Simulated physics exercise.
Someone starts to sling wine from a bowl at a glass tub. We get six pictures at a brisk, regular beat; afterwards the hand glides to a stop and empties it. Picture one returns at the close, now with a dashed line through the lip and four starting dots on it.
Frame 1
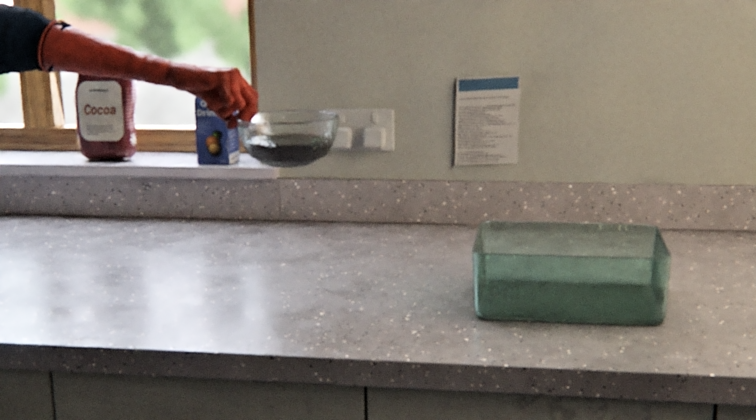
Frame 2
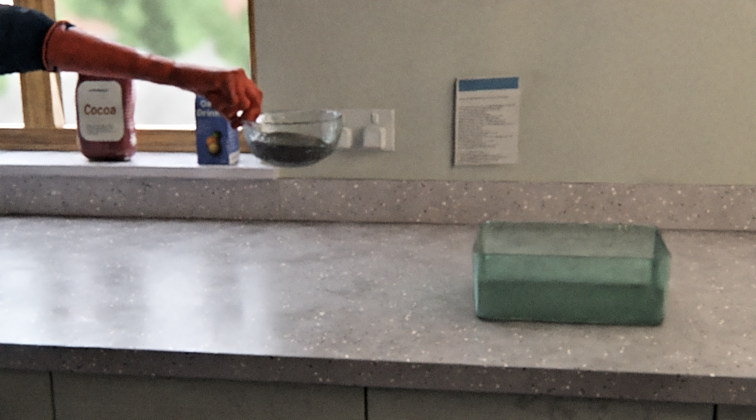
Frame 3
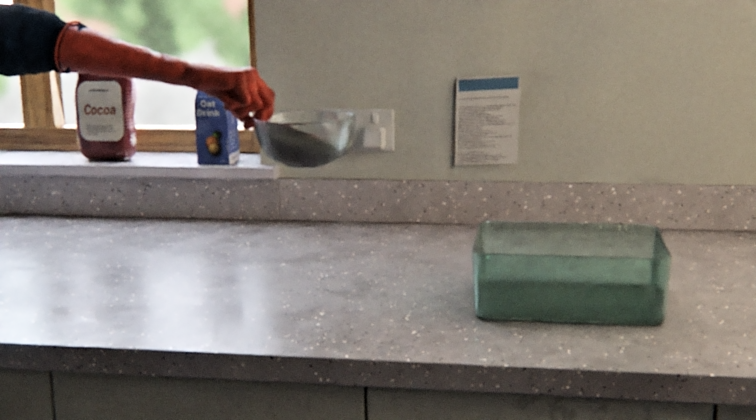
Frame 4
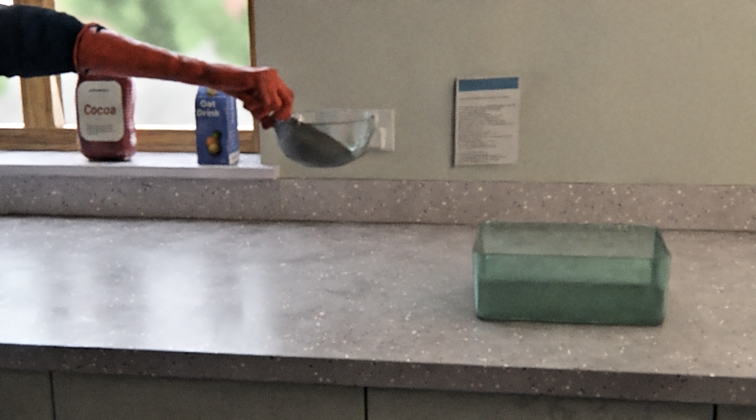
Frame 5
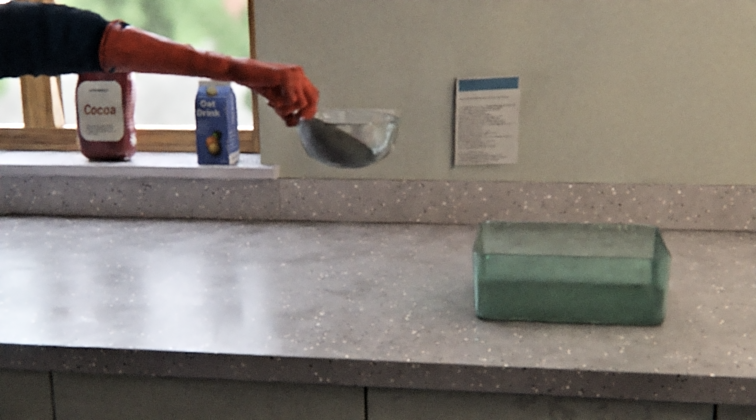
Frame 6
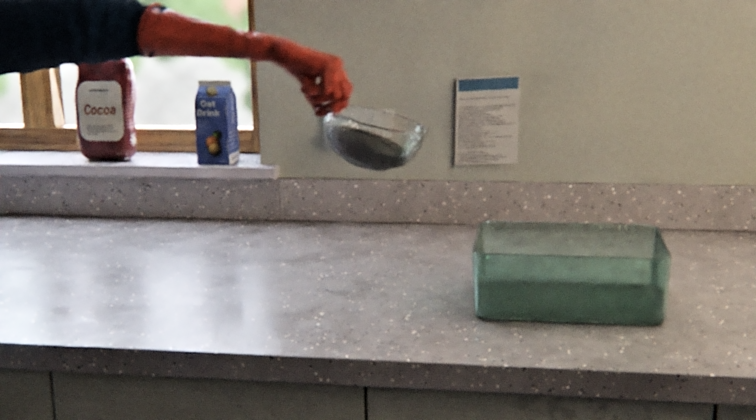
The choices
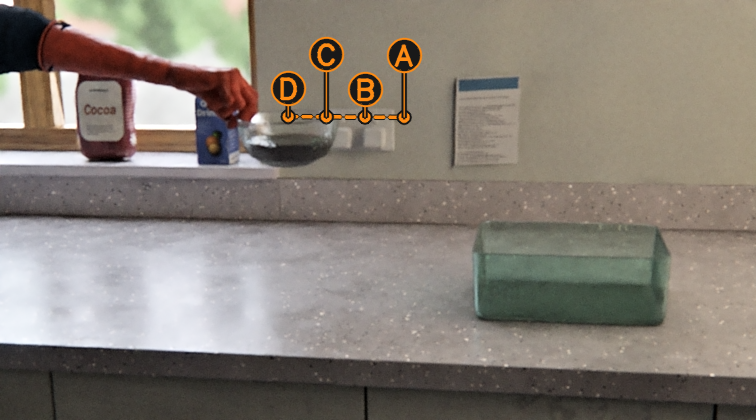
At first, a hand in a red glove holds a clear glass bowl of dark liquid upright near a windowsill, left of a greenish glass tub on the counter. The arm carries the bowl steadily rightward as the liquid shifts inside, then tilts it slightly, with the liquid still in the bowl.
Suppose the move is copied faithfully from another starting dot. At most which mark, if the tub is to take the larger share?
Choose D.
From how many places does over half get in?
All of them.
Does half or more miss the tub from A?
No, not at all.
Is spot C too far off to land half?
No, that is safe.
On the marked copy, A at (404, 117); B at (365, 117); C at (326, 116); D at (288, 116).
For spot A, about 80 % lands in the tub, 6 % falls short and 14 % goes beside or beyond.
For spot B, about 88 % lands in the tub, 7 % falls short and 5 % goes beside or beyond.
For spot C, about 82 % lands in the tub, 7 % falls short and 11 % goes beside or beyond.
For spot D, about 66 % lands in the tub, 27 % falls short and 7 % goes beside or beyond.
